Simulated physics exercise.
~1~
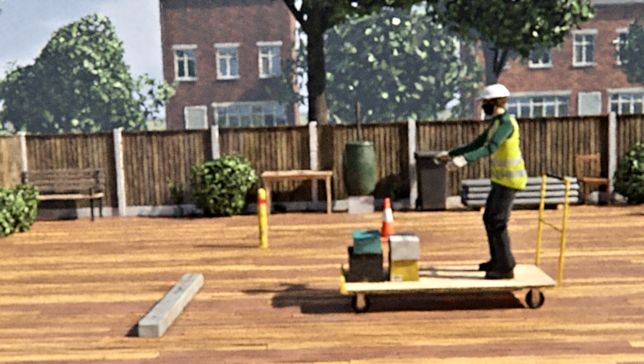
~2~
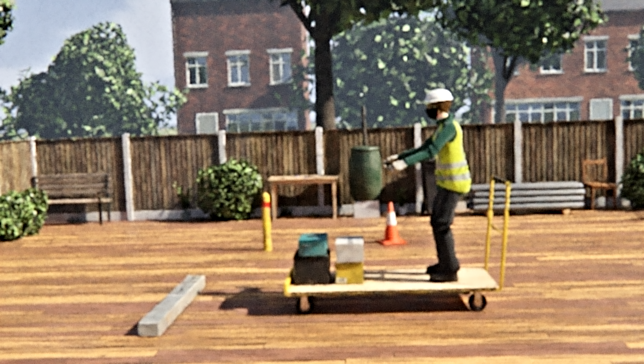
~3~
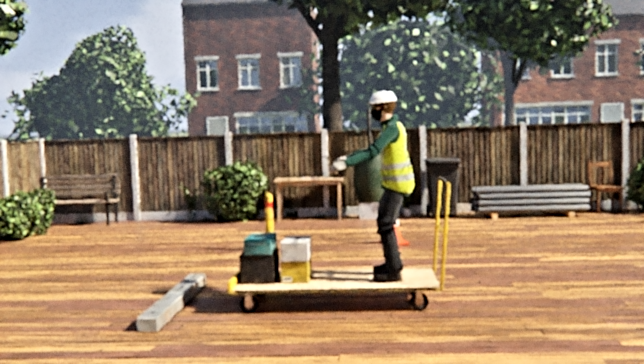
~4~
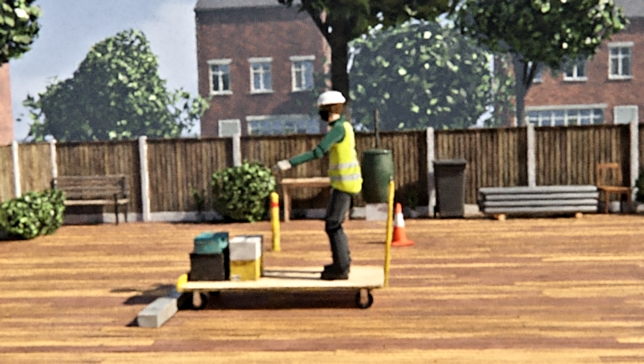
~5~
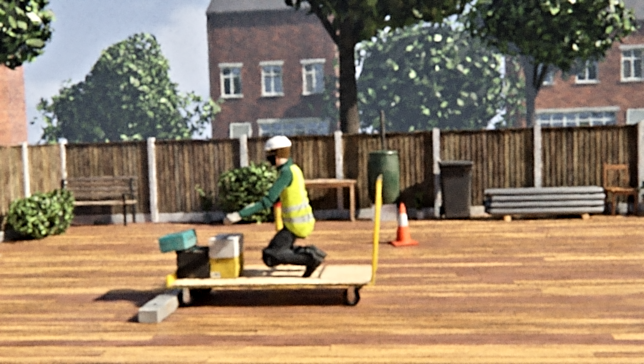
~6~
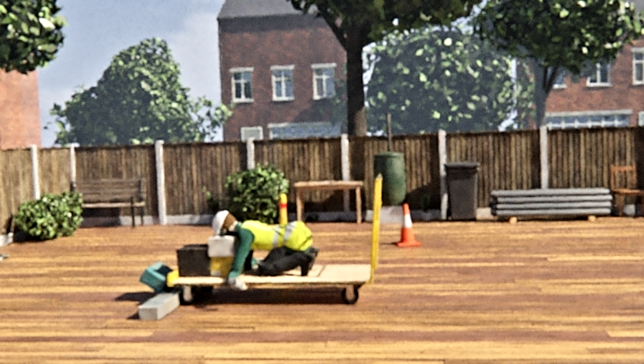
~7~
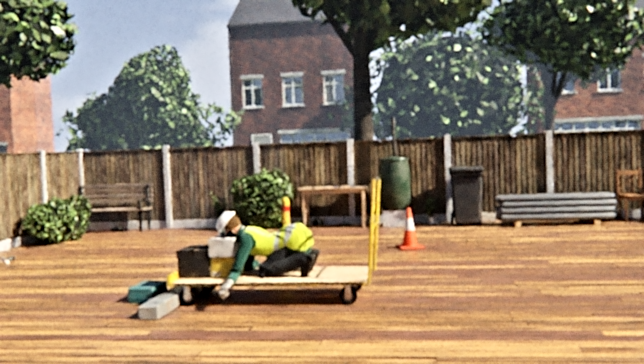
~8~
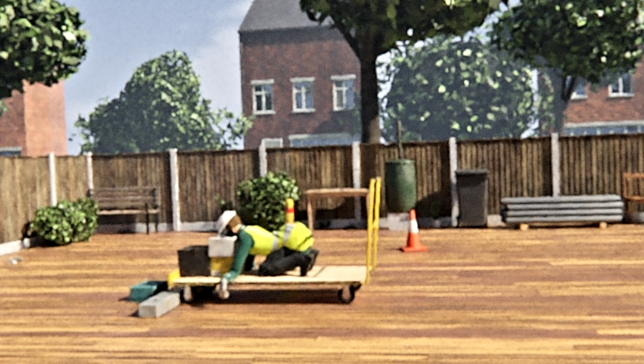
On a wooden yard by a fence, a flatbed trolley carrying a standing person in a hard hat and four boxes rolls left and stops at a kerb; the teal box tips off the front and lands upside down, while the rider crumples forward against the boxes still aboard.
